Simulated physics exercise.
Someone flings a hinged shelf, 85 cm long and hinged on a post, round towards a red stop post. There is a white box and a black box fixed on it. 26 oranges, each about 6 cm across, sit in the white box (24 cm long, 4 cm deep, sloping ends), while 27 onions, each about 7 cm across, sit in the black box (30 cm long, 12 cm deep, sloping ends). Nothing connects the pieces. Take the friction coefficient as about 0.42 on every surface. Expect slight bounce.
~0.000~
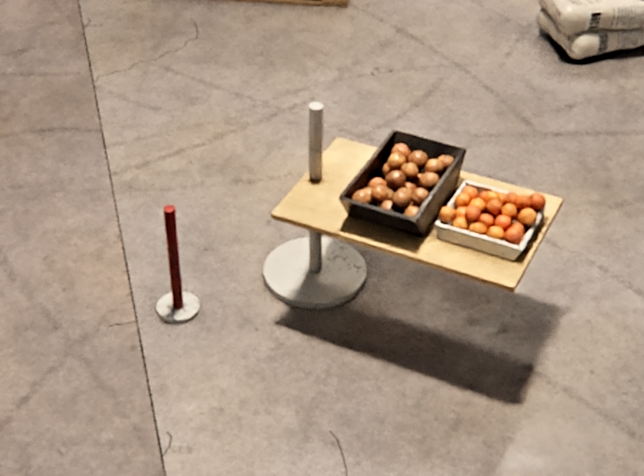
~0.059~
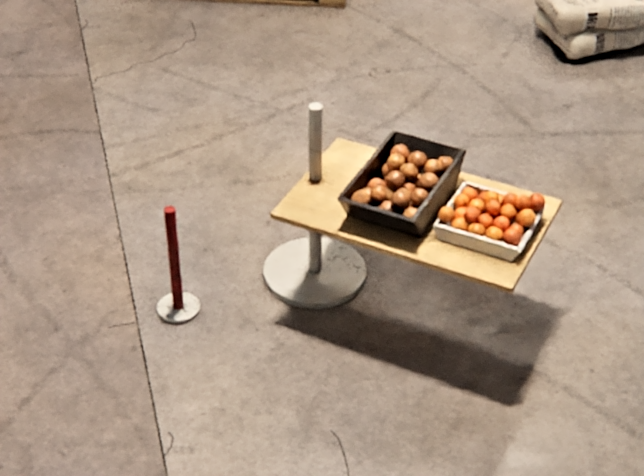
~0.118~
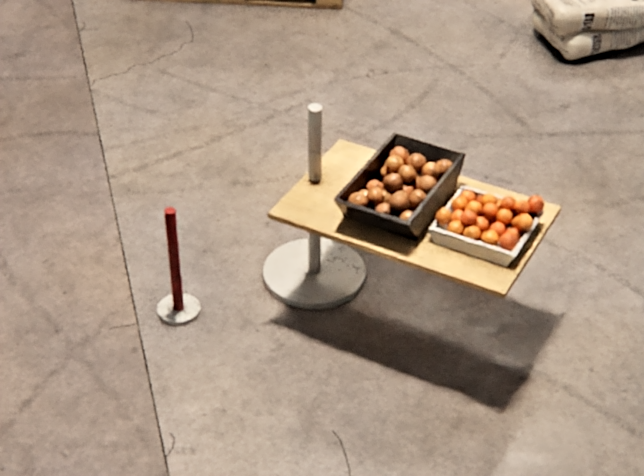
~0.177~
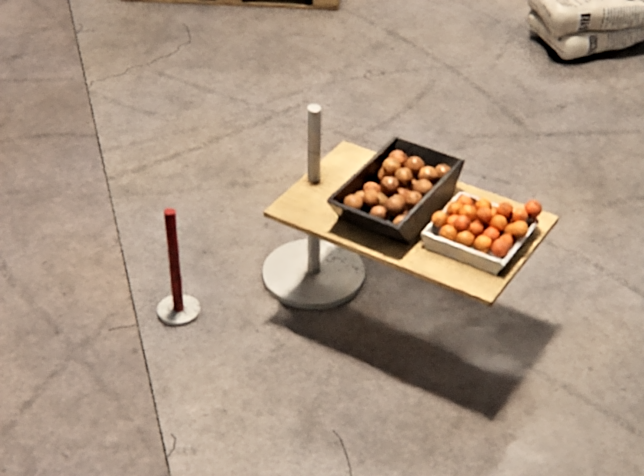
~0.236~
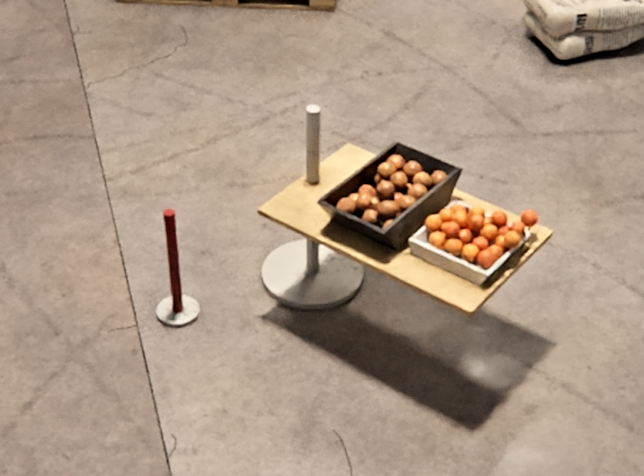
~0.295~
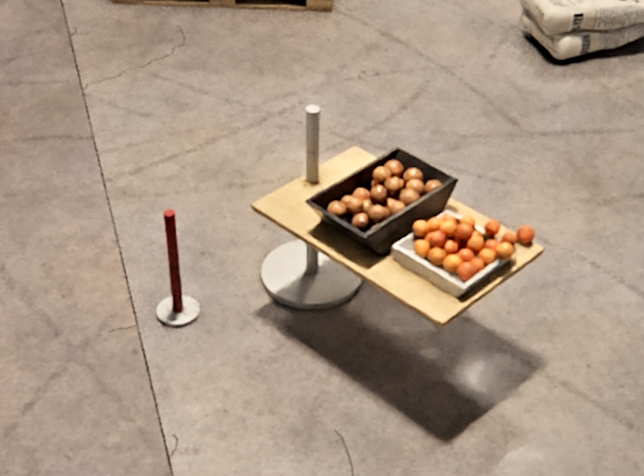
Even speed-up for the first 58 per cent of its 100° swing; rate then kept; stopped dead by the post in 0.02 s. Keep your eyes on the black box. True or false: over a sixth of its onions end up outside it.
False.
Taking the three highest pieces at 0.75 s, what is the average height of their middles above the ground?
Their middles average near 62 cm high.
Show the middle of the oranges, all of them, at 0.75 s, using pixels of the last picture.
Their middle is around (191, 271).
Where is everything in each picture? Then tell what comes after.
In the first picture (places track the rim corner closest to us here), black box (415, 218); white box (519, 248); 0° round; all still inside.
The second picture shows black box (414, 218); white box (518, 249); 1° round.
The third picture shows black box (409, 221); white box (512, 254); 3° round.
The fourth picture shows black box (399, 225); white box (502, 262); 7° round; 1 out, the lowest orange at (533, 209).
The fifth picture shows black box (385, 230); white box (485, 273); 13° round; 1 out, the lowest orange at (529, 219).
The sixth picture shows black box (366, 234); white box (462, 285); 21° round; 1 out, the lowest orange at (525, 234).
After 0.67 s, it reaches the stop.
After 0.75 s, the white box is down by 10 of 26 and the black box has all 27.
After 0.87 s, the white box is down by 12 of 26 and the black box is down by 1 of 27.
After 1.09 s, the white box is down by 13 of 26 and the black box is down by 1 of 27.
When it is over (at 1.52 s), the white box is down by 13 of 26 and the black box is down by 1 of 27. Asked share, 1 of 27, 4 per cent.
